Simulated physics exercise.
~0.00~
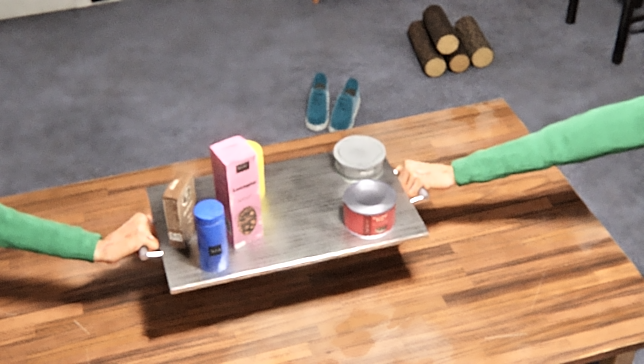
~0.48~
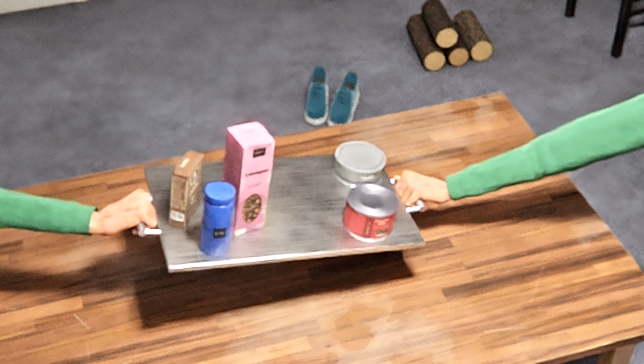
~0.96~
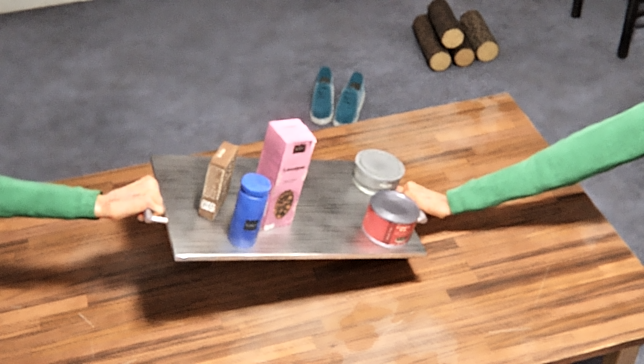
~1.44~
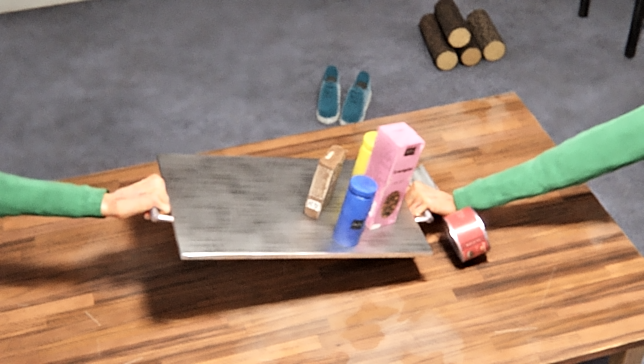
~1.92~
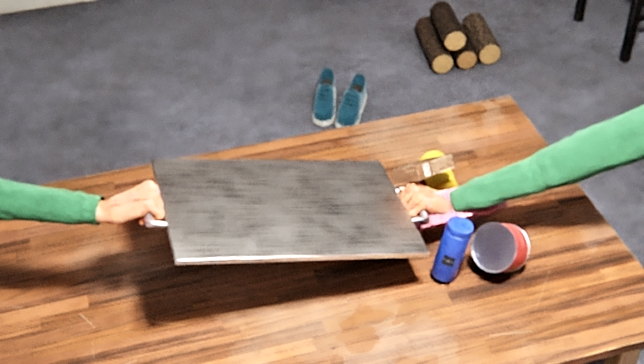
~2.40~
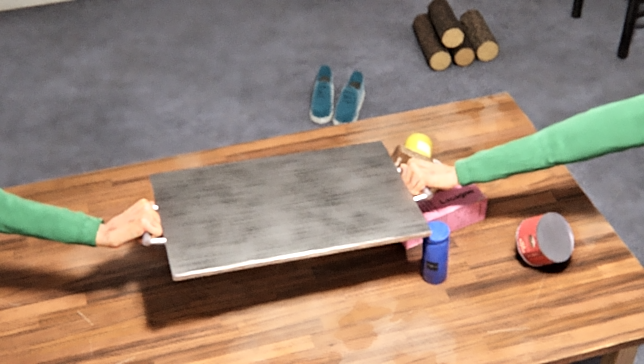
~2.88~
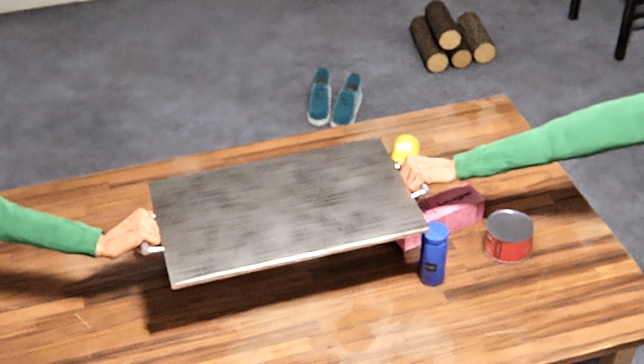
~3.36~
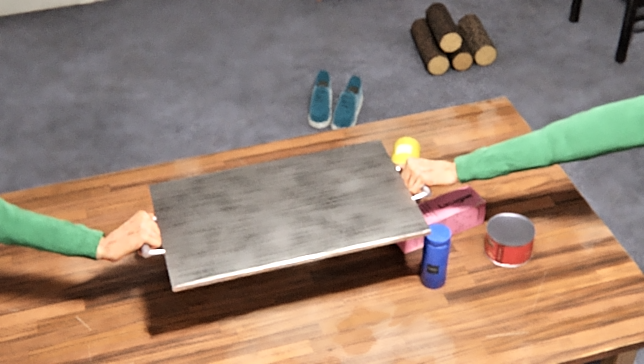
Two hands tip a gray tray rightward, and everything slides off onto the wooden table.
